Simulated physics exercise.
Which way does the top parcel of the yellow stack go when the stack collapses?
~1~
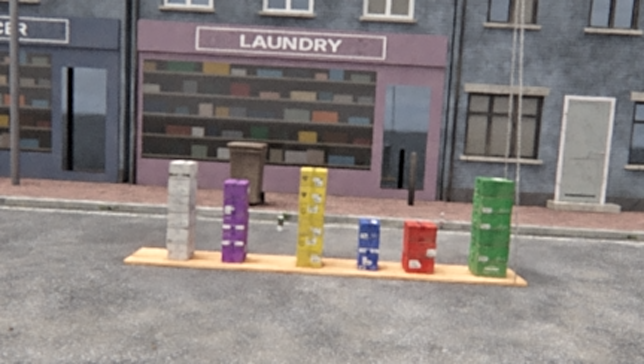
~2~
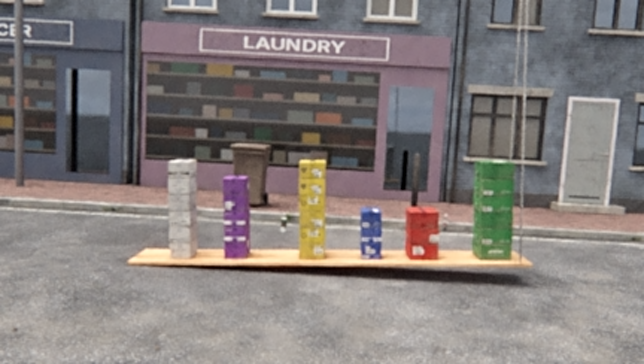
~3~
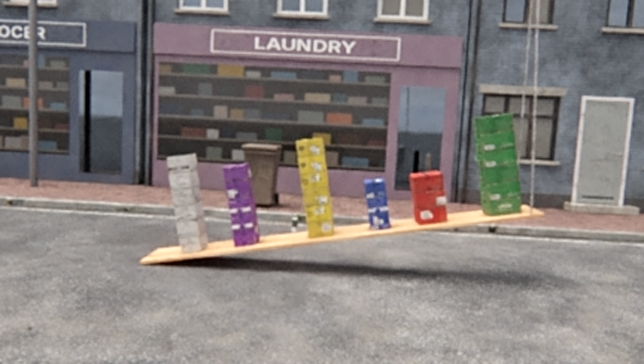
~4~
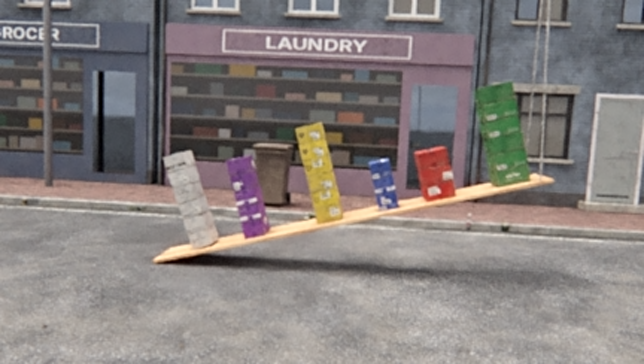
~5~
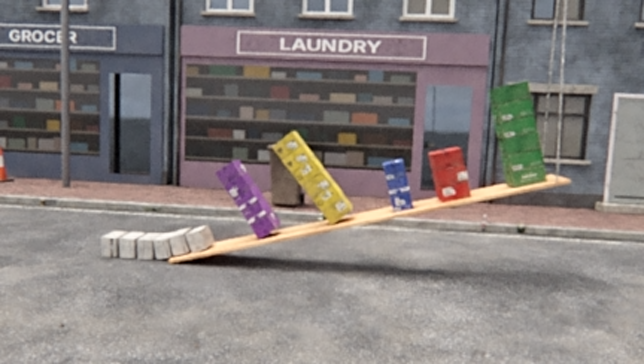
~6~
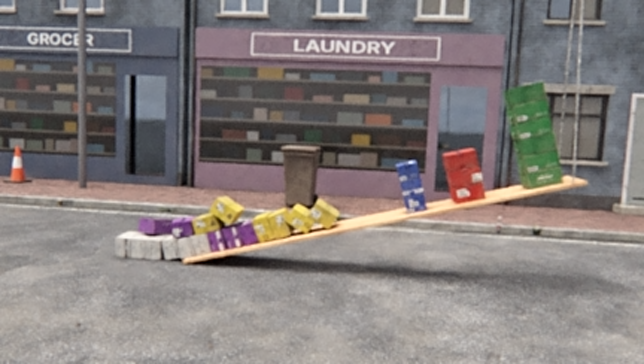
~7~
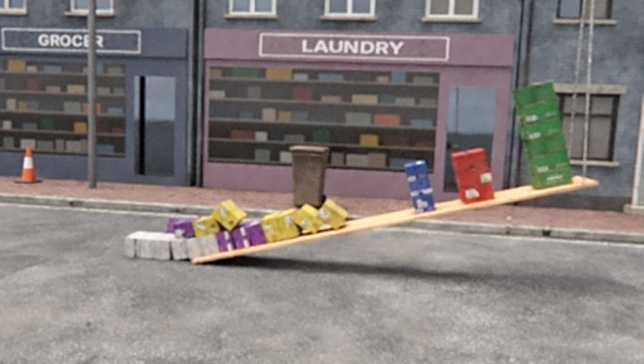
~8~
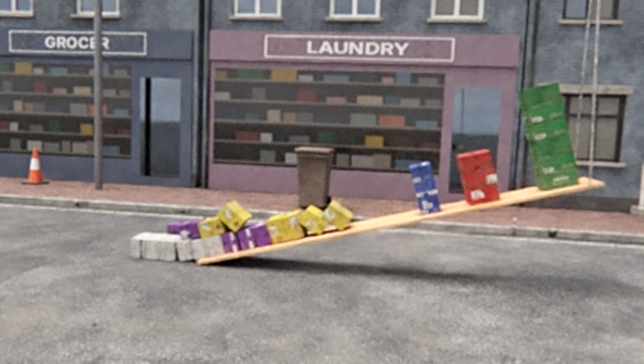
It moves to the left, toward the low end of the deck, and ends up in the heap with the purple parcels.
Six stacks of parcels in white, purple, yellow, blue, red and green stand from left to right on a long orange deck in a street, seen from across the road facing a laundry and a grocer. The deck's right end rises while its left end stays low, and the view drifts slightly left. As the slope steepens, the white stack topples off the low end, and the purple and yellow stacks lean left. Both then collapse into a jumbled heap over the lower deck. The deck holds still at its slant, with the blue, red and green stacks still standing.
